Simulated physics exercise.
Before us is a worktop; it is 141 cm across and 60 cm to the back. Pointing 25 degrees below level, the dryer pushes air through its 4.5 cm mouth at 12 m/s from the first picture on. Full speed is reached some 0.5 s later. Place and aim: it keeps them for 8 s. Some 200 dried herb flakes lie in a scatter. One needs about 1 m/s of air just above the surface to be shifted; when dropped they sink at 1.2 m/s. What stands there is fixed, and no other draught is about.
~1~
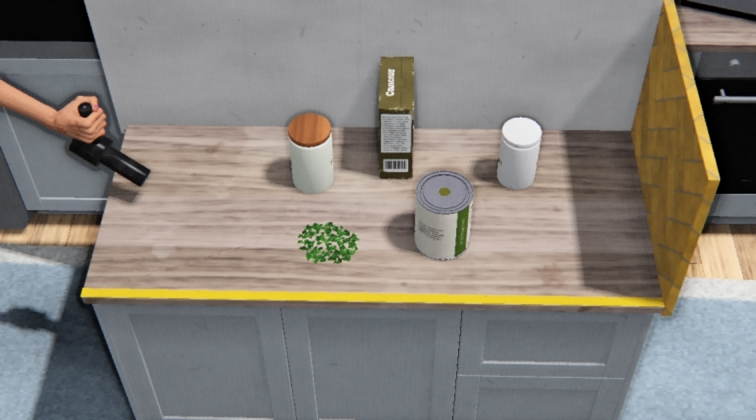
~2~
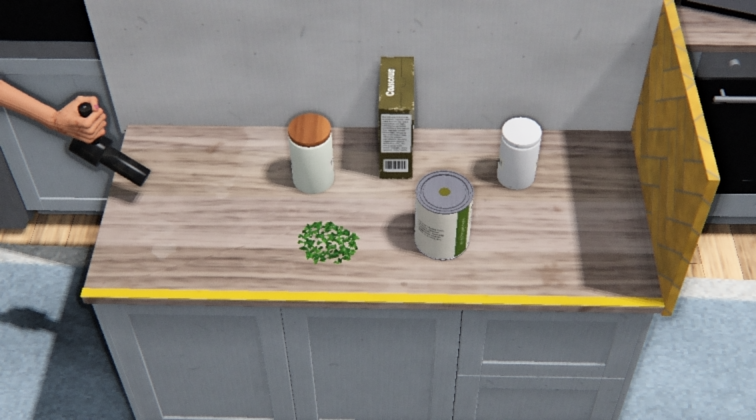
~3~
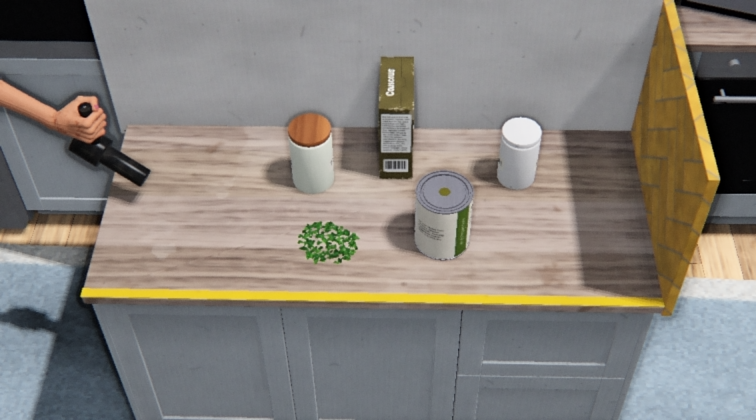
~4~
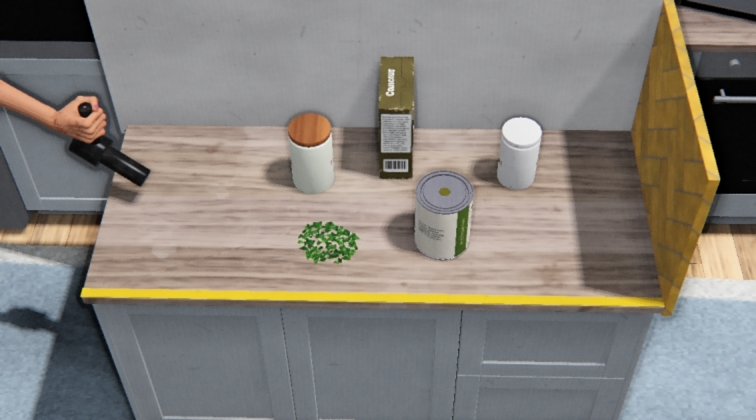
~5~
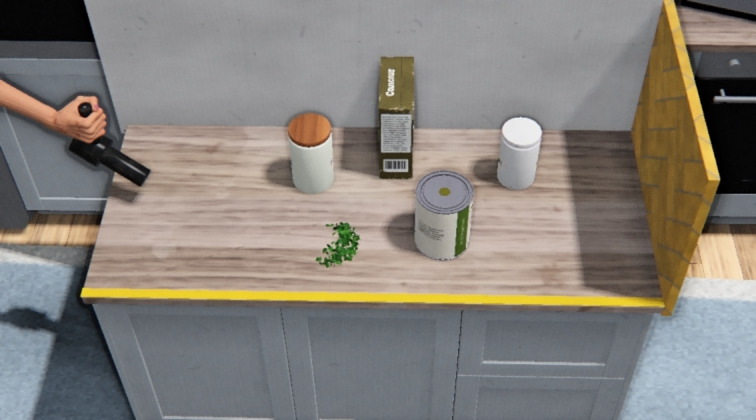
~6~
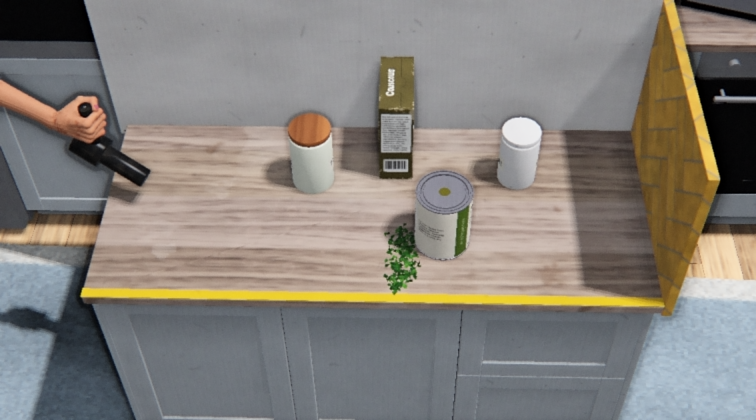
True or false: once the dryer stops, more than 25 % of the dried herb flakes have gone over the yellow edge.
True.
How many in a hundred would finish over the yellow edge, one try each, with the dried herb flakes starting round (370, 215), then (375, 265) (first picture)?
3 %, 90 %.
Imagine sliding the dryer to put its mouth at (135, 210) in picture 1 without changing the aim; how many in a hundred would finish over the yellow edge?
About 30 %.
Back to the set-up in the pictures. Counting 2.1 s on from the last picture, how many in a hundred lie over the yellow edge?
Some 80 per cent.
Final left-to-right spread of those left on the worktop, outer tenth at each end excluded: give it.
I'd say close to 0 cm.
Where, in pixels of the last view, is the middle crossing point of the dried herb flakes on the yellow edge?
Roughly at pixel (552, 305).
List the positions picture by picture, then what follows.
The middle of the dried herb flakes is near (327, 242), none has stirred yet and the mouth of the dryer is at (146, 179), in the first picture.
The middle of the dried herb flakes is near (327, 242), none has stirred yet and the yellow edge is centred on (370, 302), in the second picture.
The middle of the dried herb flakes is near (327, 242), none has stirred yet, the top of a jar is at (309, 128) and the top of a tin is at (445, 191), in the third picture.
The middle of the dried herb flakes is near (327, 242) and none has stirred yet, in the fourth picture.
The middle of the dried herb flakes is near (344, 244), the farthest in sight from the dryer is at (354, 254) and about 60 % have left their places, in the fifth picture.
The middle of the dried herb flakes is near (402, 258), the farthest in sight from the dryer is at (415, 278) and all have left their places, in the sixth picture.
Then, 1.2 s after the last picture, 20 % are on the move or not yet settled, 80 % are over the yellow edge; the middle of those still in play is near (581, 269).
Then, 2.1 s after the last picture, 16 % are on the move or not yet settled, 82 % are over the yellow edge; the middle of those still in play is near (648, 264).
Then, 4.0 s after the last picture, 10 % are on the move or not yet settled, 84 % are over the yellow edge; the middle of those still in play is near (646, 211).
Then, 7.6 s after the last picture, at the end, 84 % are over the yellow edge; the middle of those still in play is near (654, 260).
